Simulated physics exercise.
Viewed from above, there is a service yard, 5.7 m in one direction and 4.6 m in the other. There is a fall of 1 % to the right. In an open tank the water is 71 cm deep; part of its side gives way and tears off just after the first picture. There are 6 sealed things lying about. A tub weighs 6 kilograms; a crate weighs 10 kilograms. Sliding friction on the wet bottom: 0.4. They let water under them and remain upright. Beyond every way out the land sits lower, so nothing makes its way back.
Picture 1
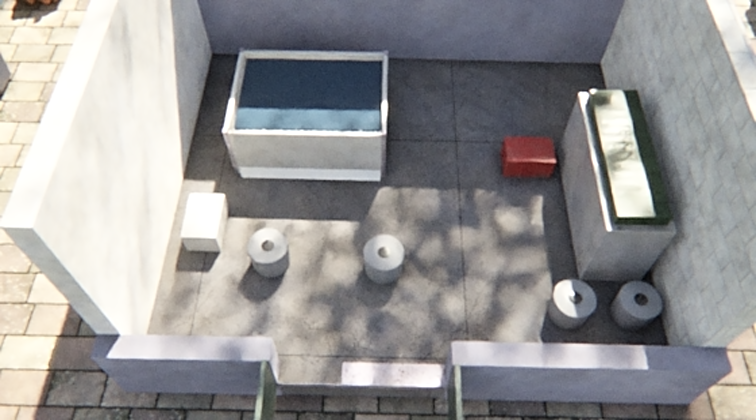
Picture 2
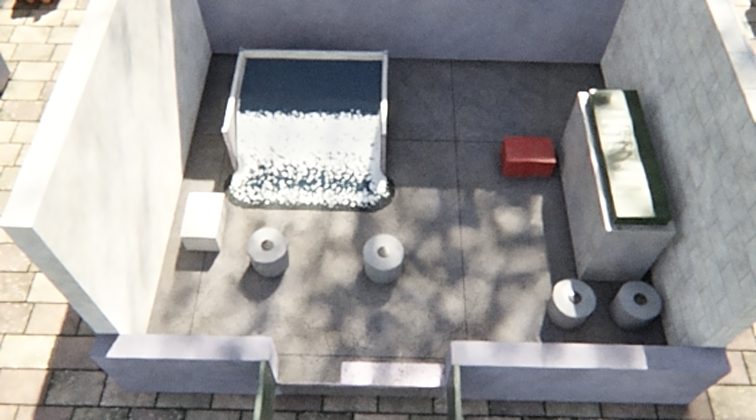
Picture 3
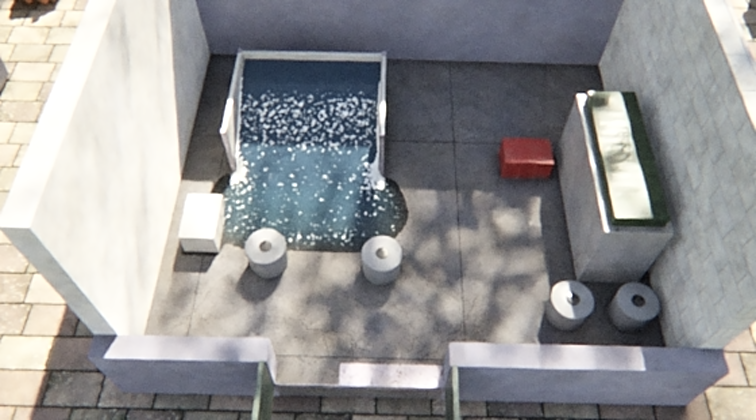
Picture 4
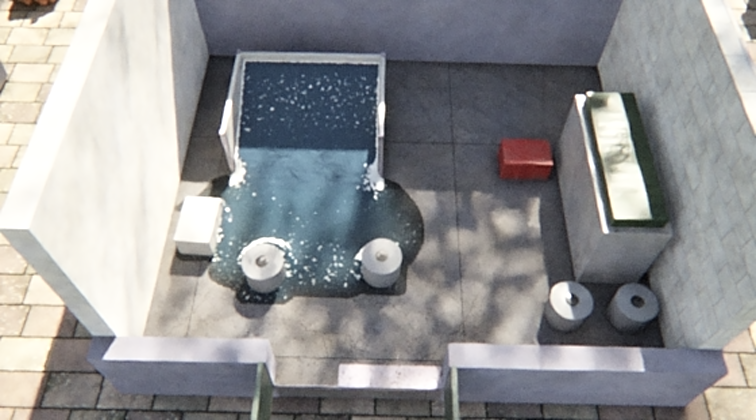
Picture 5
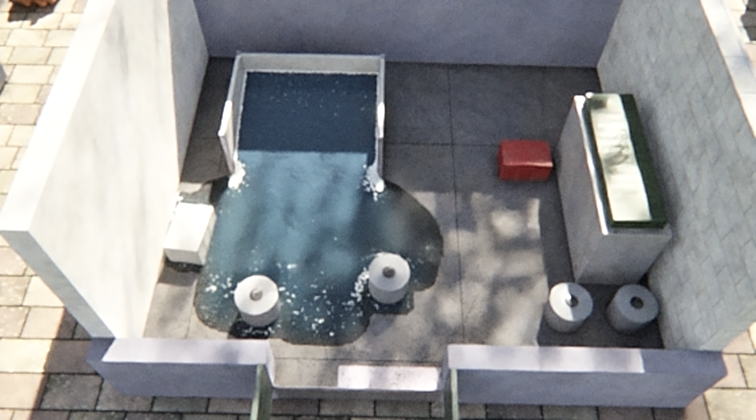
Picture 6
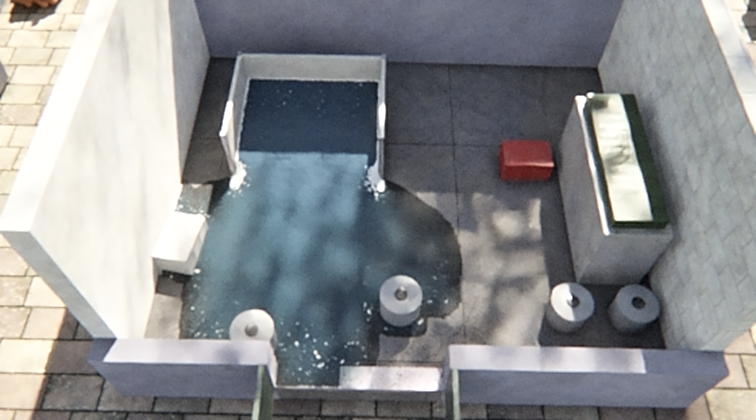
In a walled service yard seen from above, the front of an open water tank gives way and foaming water pours onto the paved floor. The dark pool spreads forward and outward around two pale cylinders, then shifts them and a white block toward the front, while the red crate stays put.
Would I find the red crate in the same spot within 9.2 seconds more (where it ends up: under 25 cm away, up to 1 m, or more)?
Distance: Middling.
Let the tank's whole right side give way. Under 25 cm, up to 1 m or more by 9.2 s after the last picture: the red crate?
Result: The red crate goes a long way.
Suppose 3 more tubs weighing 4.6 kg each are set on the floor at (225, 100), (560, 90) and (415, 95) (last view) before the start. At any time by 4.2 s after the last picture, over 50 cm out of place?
One by one: Beyond the mark, below the mark, below the mark.
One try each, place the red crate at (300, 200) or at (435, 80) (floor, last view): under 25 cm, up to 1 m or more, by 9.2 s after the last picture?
From the first spot it goes a long way, and from the second it drifts partway.
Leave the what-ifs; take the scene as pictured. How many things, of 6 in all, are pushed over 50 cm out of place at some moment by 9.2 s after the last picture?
It works out to 6.
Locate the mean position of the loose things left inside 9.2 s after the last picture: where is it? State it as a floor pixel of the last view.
Somewhere near (480, 259).
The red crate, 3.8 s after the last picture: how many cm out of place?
Around 0 cm from the start by that time.
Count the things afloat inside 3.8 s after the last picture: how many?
3 at that moment.
Then, 1.2 s after the last picture the red crate is near (528, 153), 0.0 m from its start, aground; 1 of 6 are out; 2 afloat.
Then, 3.8 s after the last picture the red crate is near (528, 153), 0.0 m from its start, aground; 2 of 6 are out; 3 afloat.
Then, 6.2 s after the last picture the red crate is near (508, 117), 0.6 m from its start, aground; 2 of 6 are out; 2 afloat.
Then, 9.2 s after the last picture the red crate is near (512, 115), 0.6 m from its start, afloat; 2 of 6 are out; 3 afloat.
